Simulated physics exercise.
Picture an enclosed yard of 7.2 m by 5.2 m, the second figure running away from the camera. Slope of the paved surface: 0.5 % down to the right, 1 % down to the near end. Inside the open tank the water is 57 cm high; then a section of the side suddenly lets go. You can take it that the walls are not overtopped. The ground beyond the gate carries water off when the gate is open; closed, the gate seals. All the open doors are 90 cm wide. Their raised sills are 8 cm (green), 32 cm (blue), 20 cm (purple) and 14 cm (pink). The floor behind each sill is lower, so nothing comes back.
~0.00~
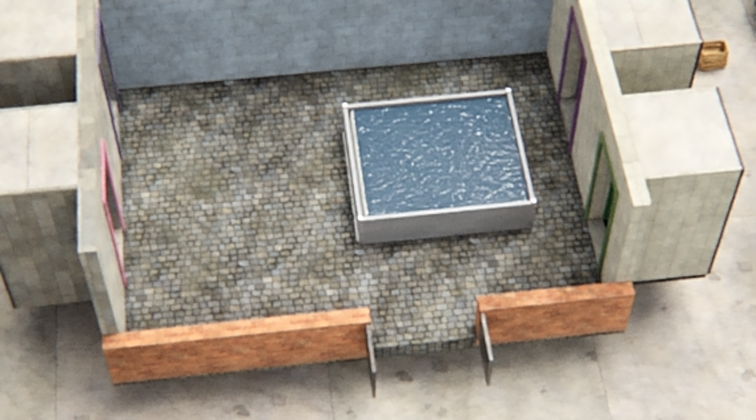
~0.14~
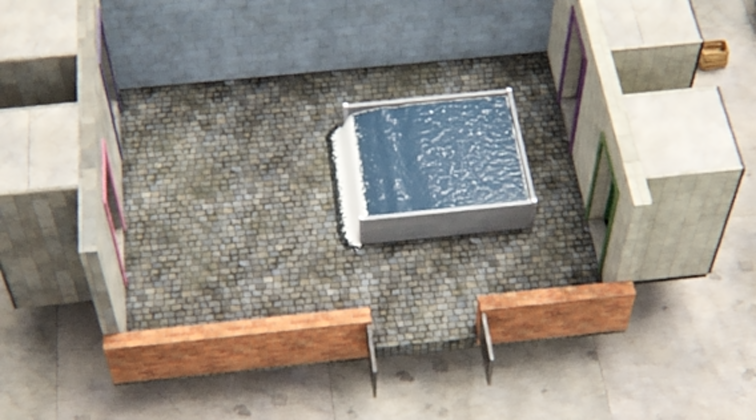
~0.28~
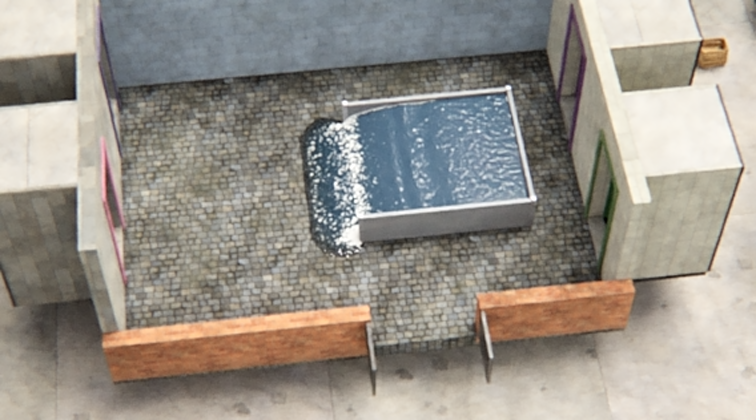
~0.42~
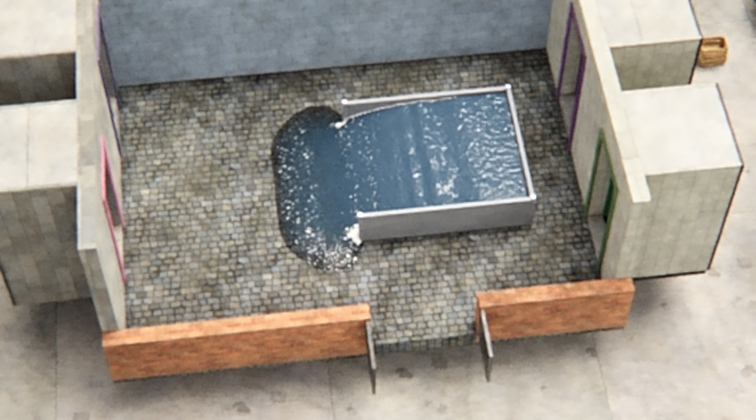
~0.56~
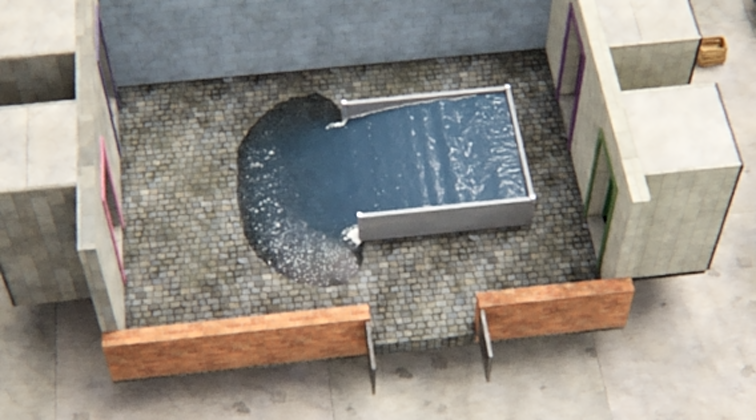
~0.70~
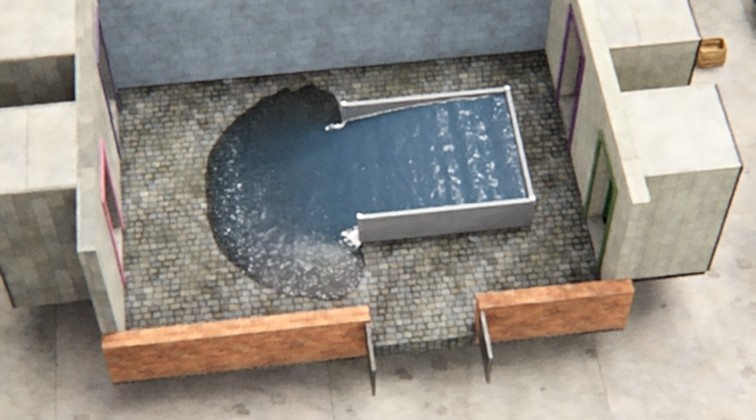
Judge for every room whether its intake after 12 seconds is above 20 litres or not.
At the green door the amount let in will top the limit; at the blue door the amount let in will fall short of the limit; at the purple door the amount let in will fall short of the limit; at the pink door the amount let in will top the limit.
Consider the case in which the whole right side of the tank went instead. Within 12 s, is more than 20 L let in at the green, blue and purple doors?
Then green would come out on the high side, blue on the low side and purple on the high side.
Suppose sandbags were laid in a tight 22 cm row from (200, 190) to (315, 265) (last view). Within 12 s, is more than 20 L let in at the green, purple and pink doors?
So then green is beyond it, purple is inside it and pink is inside it.
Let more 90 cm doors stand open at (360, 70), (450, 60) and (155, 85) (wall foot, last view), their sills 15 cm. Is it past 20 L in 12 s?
In sequence the answers are less than that, less than that and more than that.
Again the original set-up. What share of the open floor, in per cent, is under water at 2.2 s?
Close to 55 in a hundred parts are wet.
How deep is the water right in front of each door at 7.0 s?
Green 12 cm, blue 8 cm, purple 2 cm, pink 10 cm.
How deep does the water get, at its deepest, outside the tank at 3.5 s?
Some 32 cm deep.
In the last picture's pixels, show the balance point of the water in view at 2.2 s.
(314, 190).
After 1.4 s water covers 45 % of the floor and is deepest (28 cm) near (122, 208); green door not reached, blue door not reached, purple door not reached, pink door 19 cm at the sill, 0 L in.
After 2.2 s water covers 55 % of the floor and is deepest (35 cm) near (118, 93); green door not reached, blue door 21 cm at the sill, 0 L in, purple door not reached, pink door 26 cm at the sill, 26 L in.
After 3.5 s water covers 55 % of the floor and is deepest (32 cm) near (127, 347); green door not reached, blue door 27 cm at the sill, 0 L in, purple door not reached, pink door 23 cm at the sill, 90 L in.
After 7.0 s water covers 95 % of the floor and is deepest (17 cm) near (127, 357); green door 12 cm at the sill, 0 L in, blue door 8 cm at the sill, 0 L in, purple door not reached, pink door 10 cm at the sill, 134 L in.
After 12.0 s water covers 100 % of the floor and is deepest (16 cm) near (603, 297); green door 13 cm at the sill, 77 L in, blue door 4 cm at the sill, 0 L in, purple door 9 cm at the sill, 0 L in, pink door 6 cm at the sill, 135 L in.
